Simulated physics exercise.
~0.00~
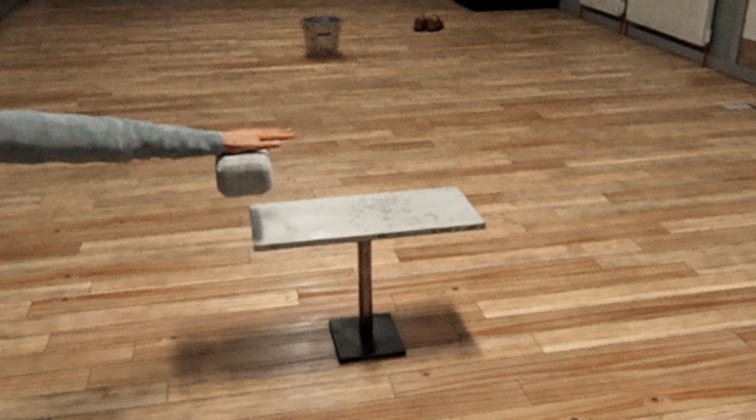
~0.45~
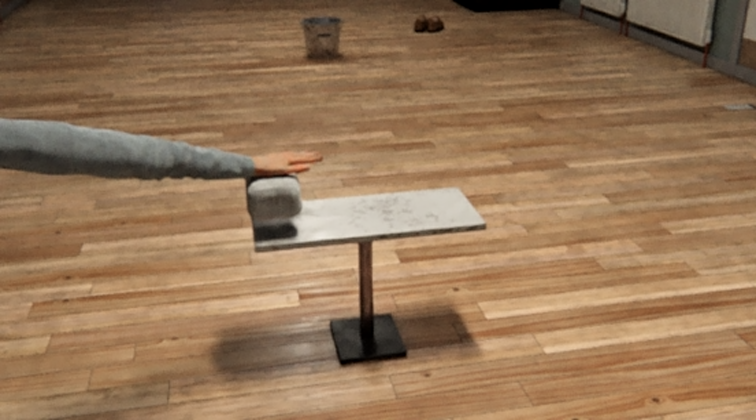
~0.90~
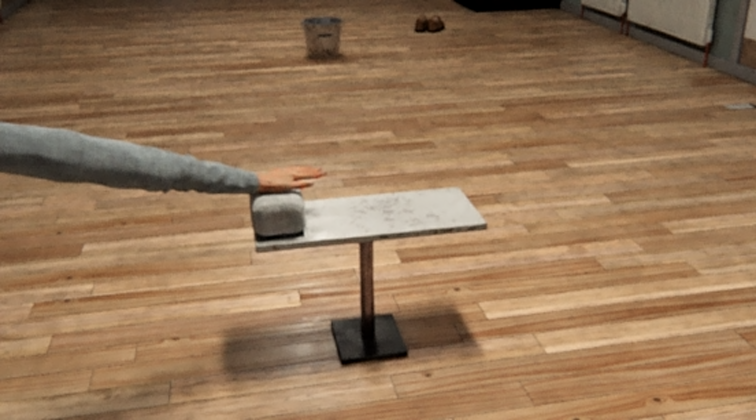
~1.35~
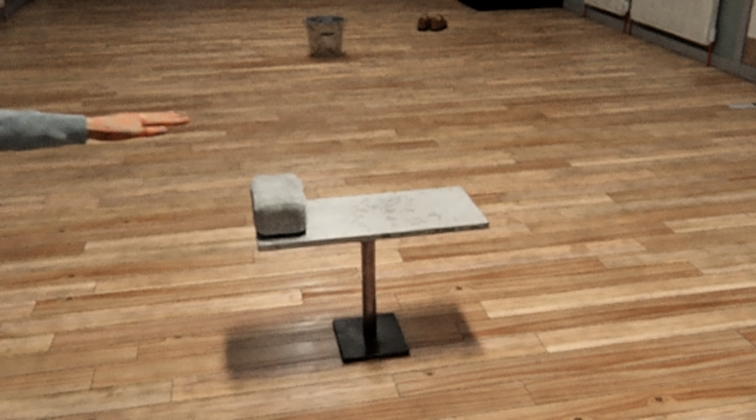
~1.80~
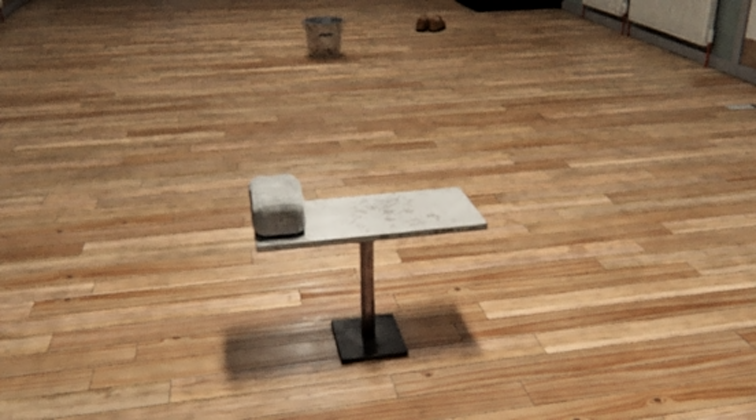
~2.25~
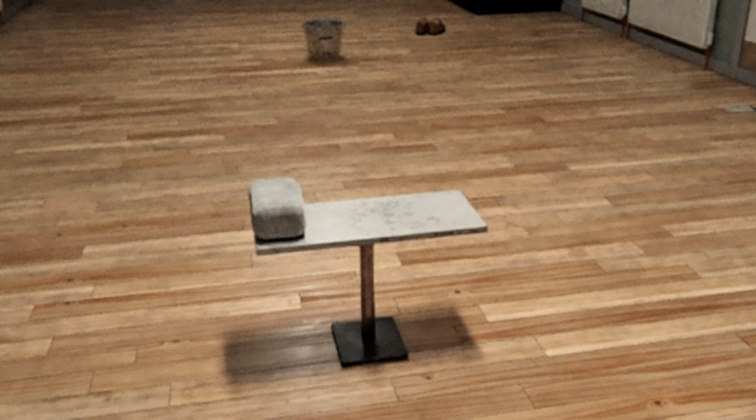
The clip shows a hand lowering a grey cushion-like block onto the left end of a narrow white side table on a wooden floor. The hand lets go and withdraws to the left, and the table stays upright and level with the block resting on it.
